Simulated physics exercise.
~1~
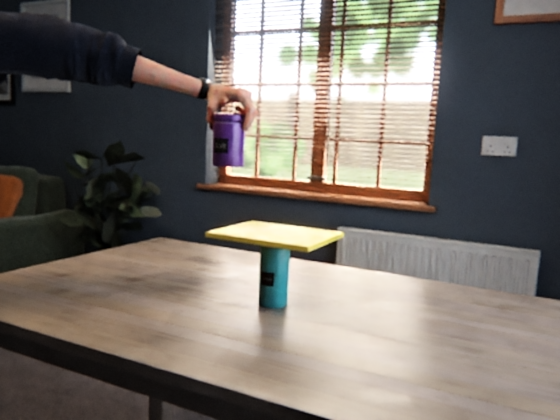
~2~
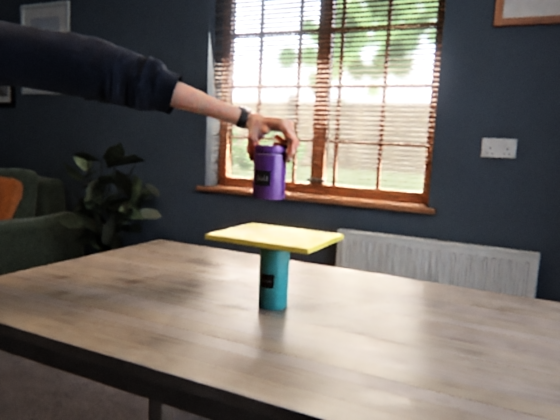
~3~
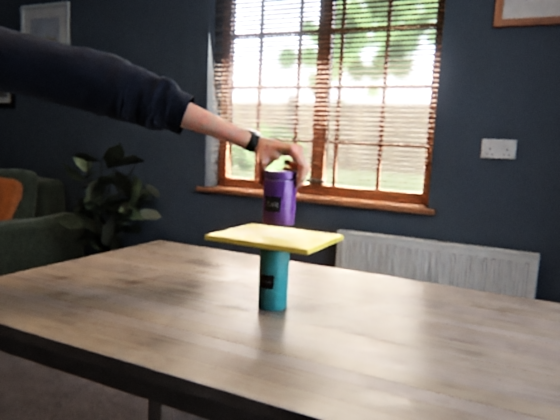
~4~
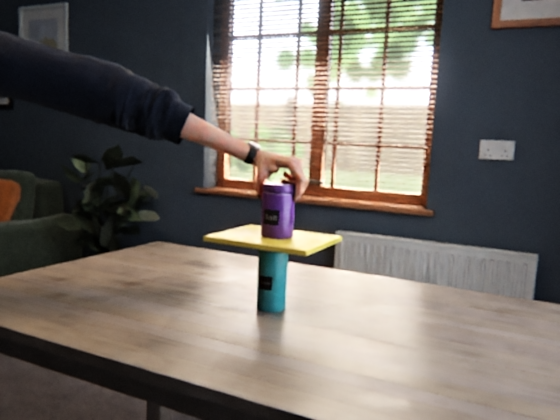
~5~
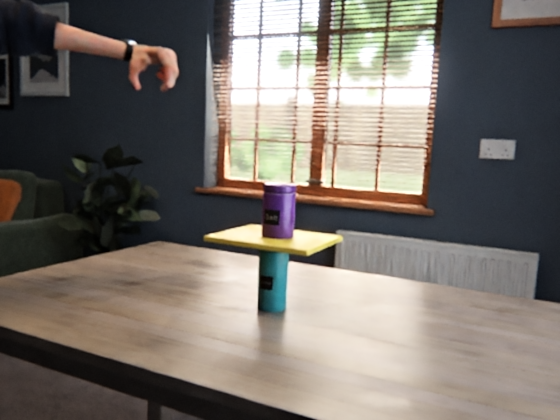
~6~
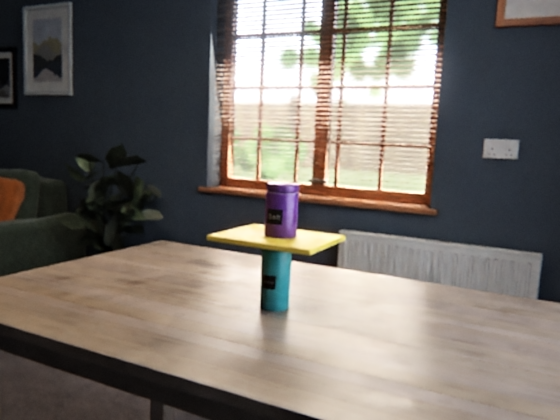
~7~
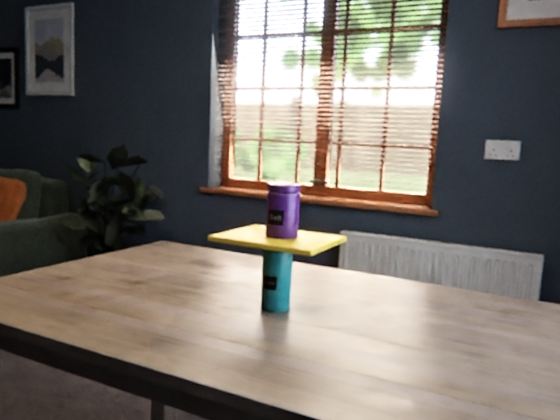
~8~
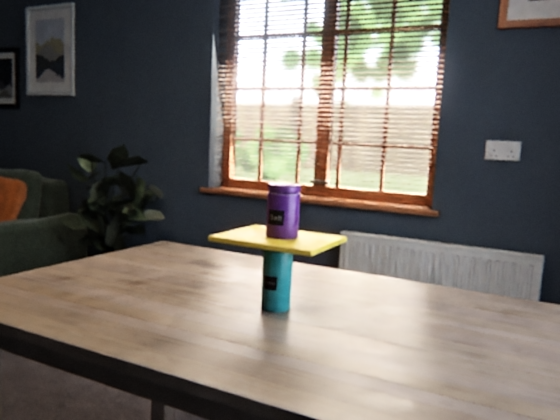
A hand lowered a purple jar onto a yellow lid balanced on top of a turquoise jar on a wooden table, then let go and drew back to the left. The little stack stayed upright, with all three pieces still in place.
